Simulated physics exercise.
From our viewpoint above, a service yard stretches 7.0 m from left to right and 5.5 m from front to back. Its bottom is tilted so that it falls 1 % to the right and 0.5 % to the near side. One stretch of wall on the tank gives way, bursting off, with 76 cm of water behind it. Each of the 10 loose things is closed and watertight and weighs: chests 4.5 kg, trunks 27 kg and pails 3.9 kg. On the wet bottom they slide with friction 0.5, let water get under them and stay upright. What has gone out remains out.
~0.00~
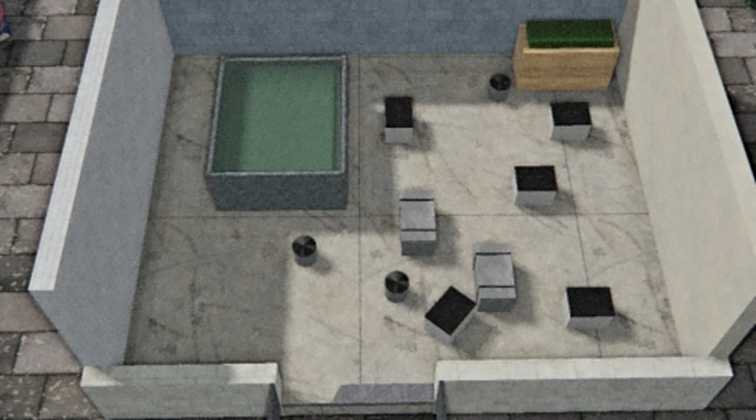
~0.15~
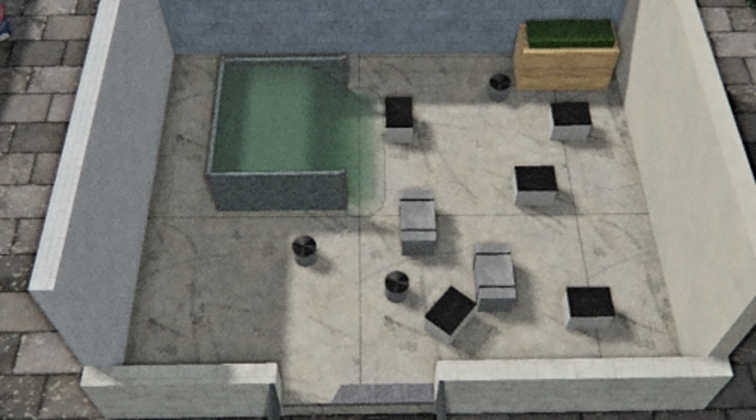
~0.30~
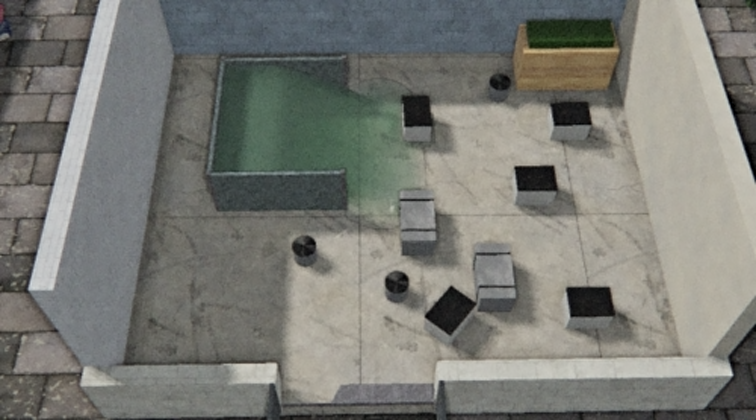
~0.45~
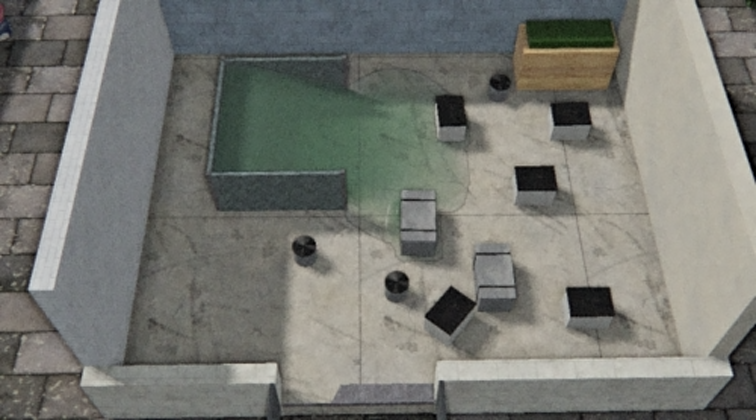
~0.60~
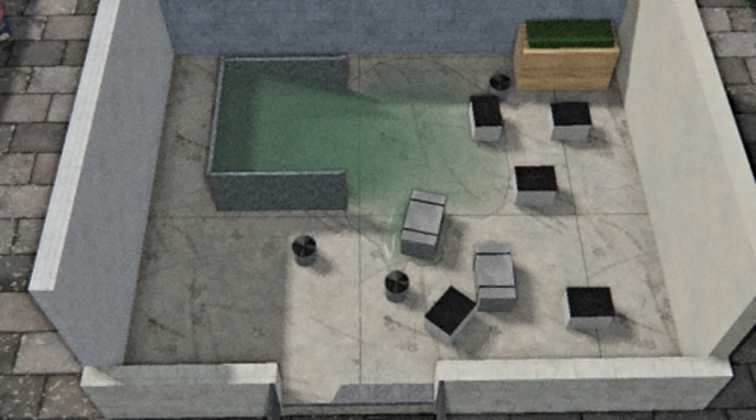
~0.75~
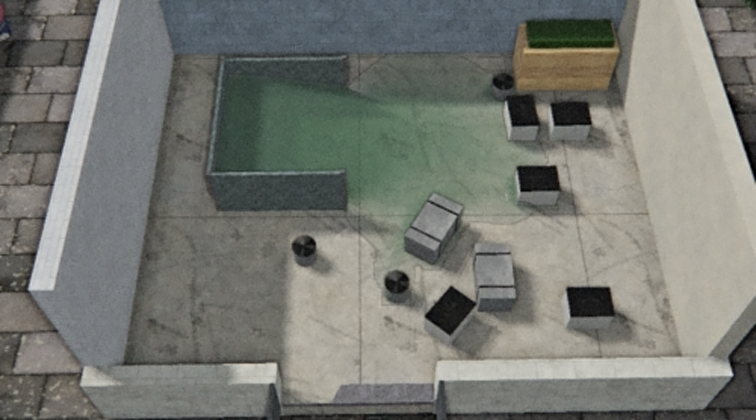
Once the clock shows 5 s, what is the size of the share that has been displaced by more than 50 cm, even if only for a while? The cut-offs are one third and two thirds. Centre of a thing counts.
Result: The highest band.
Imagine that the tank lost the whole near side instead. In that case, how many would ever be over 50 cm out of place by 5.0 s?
In that case 4 of them.
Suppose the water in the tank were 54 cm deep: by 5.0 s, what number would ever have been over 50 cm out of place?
That would give 7.
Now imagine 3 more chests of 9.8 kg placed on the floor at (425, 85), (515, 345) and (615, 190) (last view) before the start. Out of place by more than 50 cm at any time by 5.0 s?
In that order: Past it, over, over.
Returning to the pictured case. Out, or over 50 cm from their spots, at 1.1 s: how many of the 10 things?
Answer: 4.
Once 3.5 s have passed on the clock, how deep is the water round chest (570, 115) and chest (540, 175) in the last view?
Close to 23 and 17 centimetres.
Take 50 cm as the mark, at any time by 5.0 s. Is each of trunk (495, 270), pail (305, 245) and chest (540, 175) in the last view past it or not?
In turn: Past it, less, more.
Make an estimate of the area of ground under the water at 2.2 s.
Near 23 m2 in all.
After 1.1 s 4 of 10 are over 50 cm from their spots; 2 afloat.
After 2.2 s 7 of 10 are over 50 cm from their spots; 4 afloat.
After 3.5 s 6 of 10 are over 50 cm from their spots; 8 afloat.
After 5.0 s 9 of 10 are over 50 cm from their spots, and 9 have been at some point; 8 afloat.
